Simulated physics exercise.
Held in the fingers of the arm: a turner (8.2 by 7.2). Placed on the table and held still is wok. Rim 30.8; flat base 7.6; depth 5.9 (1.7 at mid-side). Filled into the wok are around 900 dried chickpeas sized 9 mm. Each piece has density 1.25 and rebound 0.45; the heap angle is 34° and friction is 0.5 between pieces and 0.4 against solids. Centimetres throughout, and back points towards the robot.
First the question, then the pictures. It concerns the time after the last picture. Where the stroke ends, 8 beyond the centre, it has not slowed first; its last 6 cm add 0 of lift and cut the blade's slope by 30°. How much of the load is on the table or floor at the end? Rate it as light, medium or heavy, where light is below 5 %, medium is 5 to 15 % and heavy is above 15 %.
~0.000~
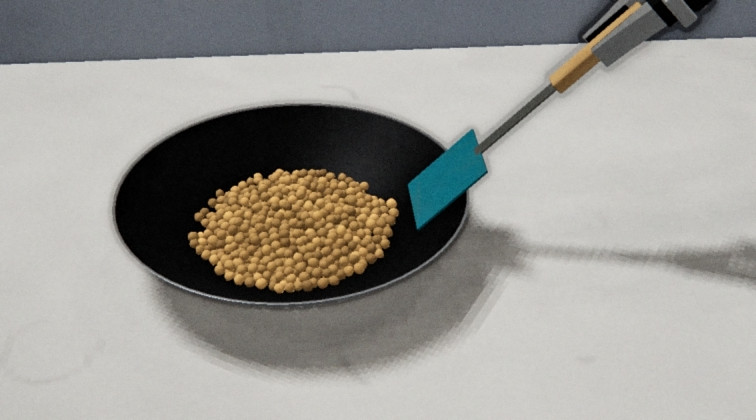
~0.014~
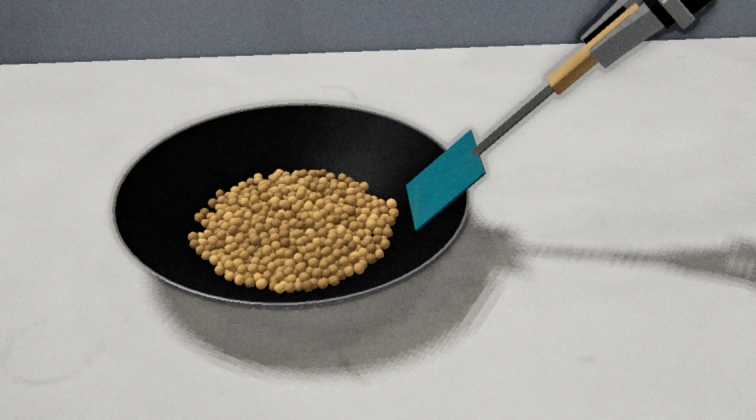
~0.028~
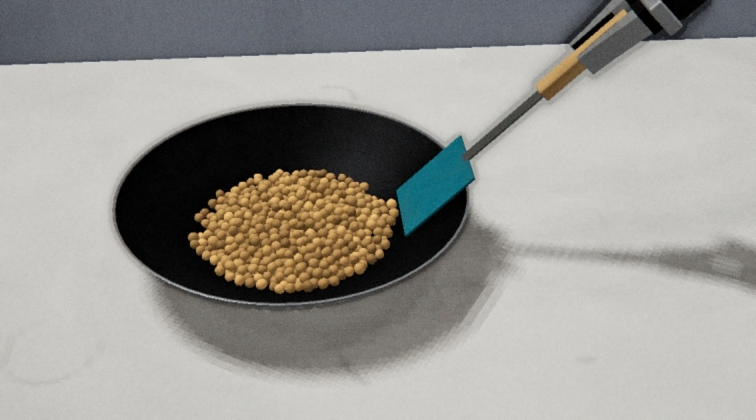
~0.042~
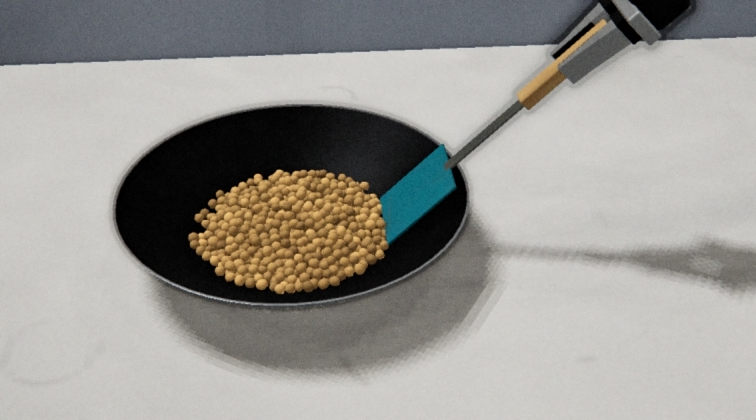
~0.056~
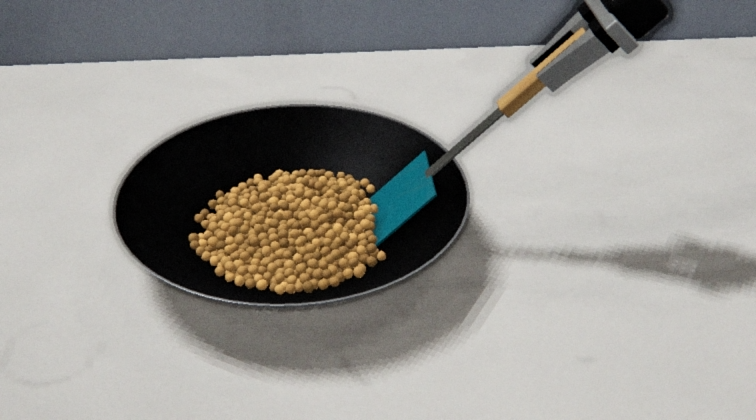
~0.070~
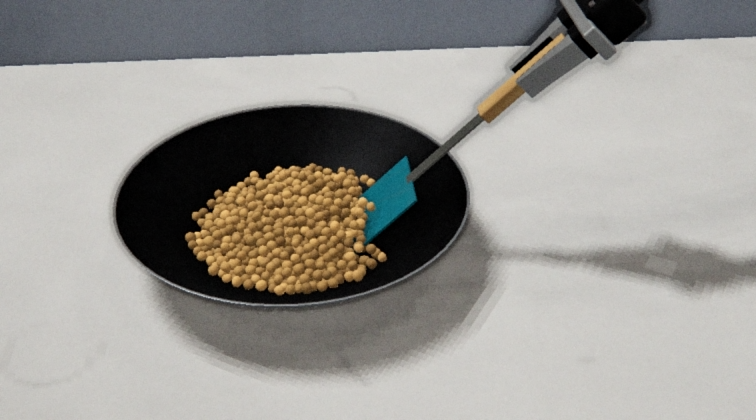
Rating: Medium.
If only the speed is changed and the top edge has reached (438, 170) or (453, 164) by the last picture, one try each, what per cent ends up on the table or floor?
Try one roughly 0 per cent; try two roughly 0 per cent.
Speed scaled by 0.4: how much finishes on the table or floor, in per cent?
Something close to 0 per cent ends up on the table or floor.
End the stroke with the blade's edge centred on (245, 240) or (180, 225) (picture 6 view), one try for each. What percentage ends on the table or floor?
Close to 0 and close to 25 per cent, respectively.
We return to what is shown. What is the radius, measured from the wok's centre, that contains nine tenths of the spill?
Seen from above, roughly 35 cm.
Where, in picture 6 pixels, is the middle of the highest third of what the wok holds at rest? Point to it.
Somewhere around (175, 212) in the last picture.
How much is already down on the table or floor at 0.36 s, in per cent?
About 6 per cent.
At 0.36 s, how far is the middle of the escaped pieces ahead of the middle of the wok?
About 20 cm.
After 0.10 s, sloping 45°, highest piece 6 above the table; 900 in the wok.
After 0.14 s, sloping 37°, highest piece 7 above the table; 900 in the wok.
After 0.36 s, sloping 15°, highest piece 7 above the table; 823 in the wok, 59 on the table or floor, 18 on the blade or in flight.
After 1.41 s, sloping 15°, highest piece 7 above the table; 820 in the wok, 80 on the table or floor.
In the end, 820 in the wok, 80 on the table or floor. That is 9 % on the table or floor.
